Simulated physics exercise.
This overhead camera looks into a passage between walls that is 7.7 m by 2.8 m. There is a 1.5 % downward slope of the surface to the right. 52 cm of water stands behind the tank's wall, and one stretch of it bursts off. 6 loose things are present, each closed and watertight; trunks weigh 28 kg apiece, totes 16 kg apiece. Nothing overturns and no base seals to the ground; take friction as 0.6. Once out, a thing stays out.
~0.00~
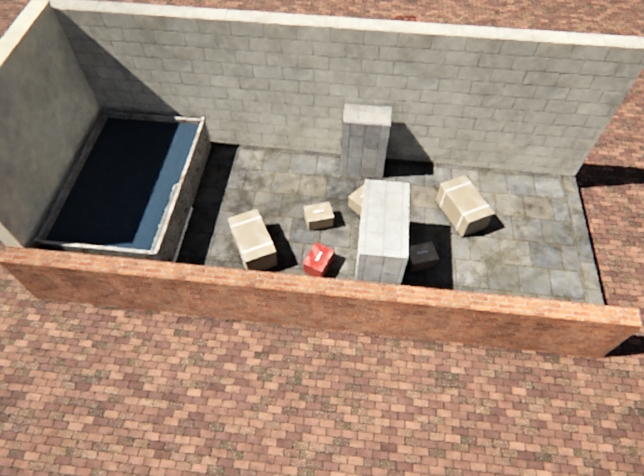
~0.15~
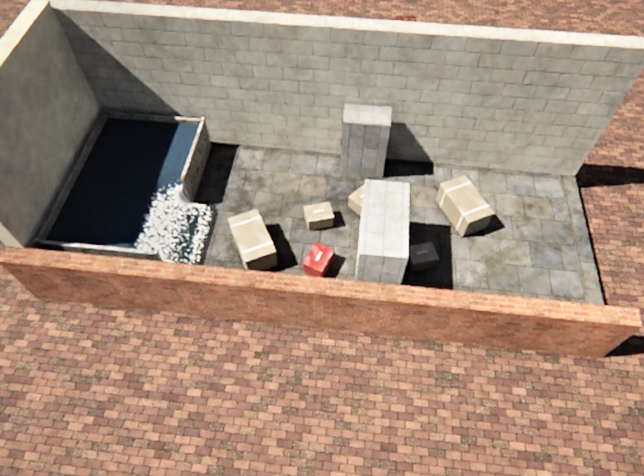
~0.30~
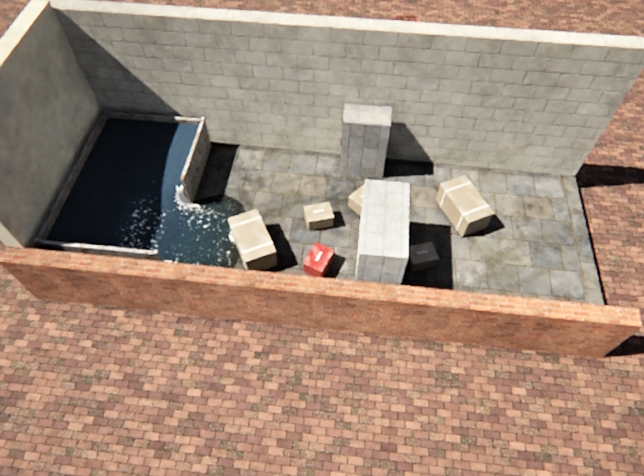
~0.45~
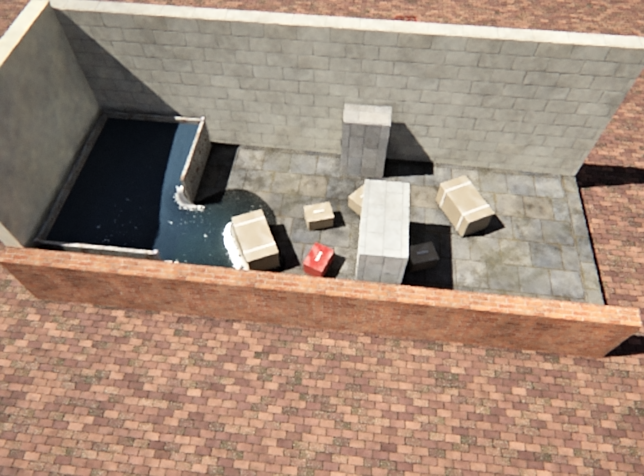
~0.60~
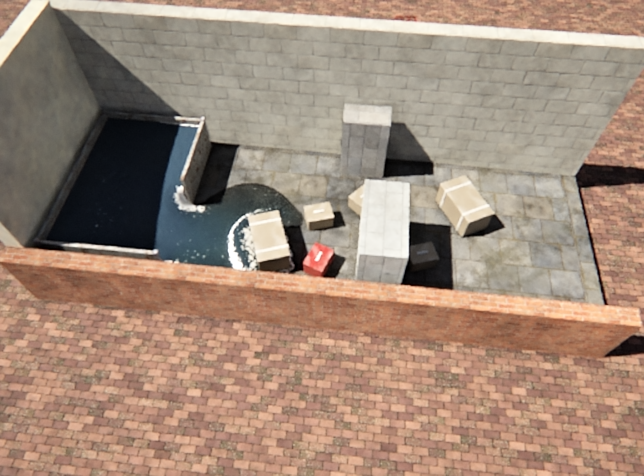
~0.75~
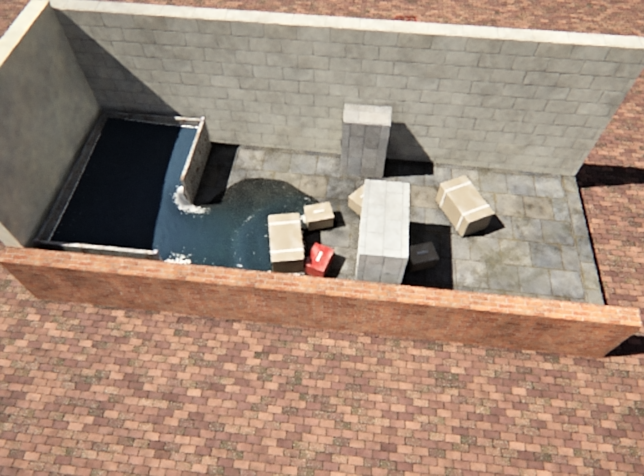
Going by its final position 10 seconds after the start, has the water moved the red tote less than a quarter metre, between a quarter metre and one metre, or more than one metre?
It ends more than a metre away.
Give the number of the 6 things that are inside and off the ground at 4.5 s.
My tally comes to 1.
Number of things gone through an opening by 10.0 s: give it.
The answer is 0 at that time.
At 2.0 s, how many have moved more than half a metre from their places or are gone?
The count is 2.
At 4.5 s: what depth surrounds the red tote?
Depth: About 15 cm.
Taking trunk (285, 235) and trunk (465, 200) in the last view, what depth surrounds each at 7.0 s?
Close to 8 and 3 centimetres.
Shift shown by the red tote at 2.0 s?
Roughly 20 cm by then.
After 2.0 s the red tote is near (335, 249), 0.2 m from its start, afloat; 0 of 6 are out; 2 afloat.
After 4.5 s the red tote is near (326, 186), 1.3 m from its start, afloat; 0 of 6 are out; 1 afloat.
After 7.0 s the red tote is near (258, 148), 2.3 m from its start, aground; 0 of 6 are out; 1 afloat.
After 10.0 s the red tote is near (247, 152), 2.3 m from its start, aground; 0 of 6 are out; 1 afloat.
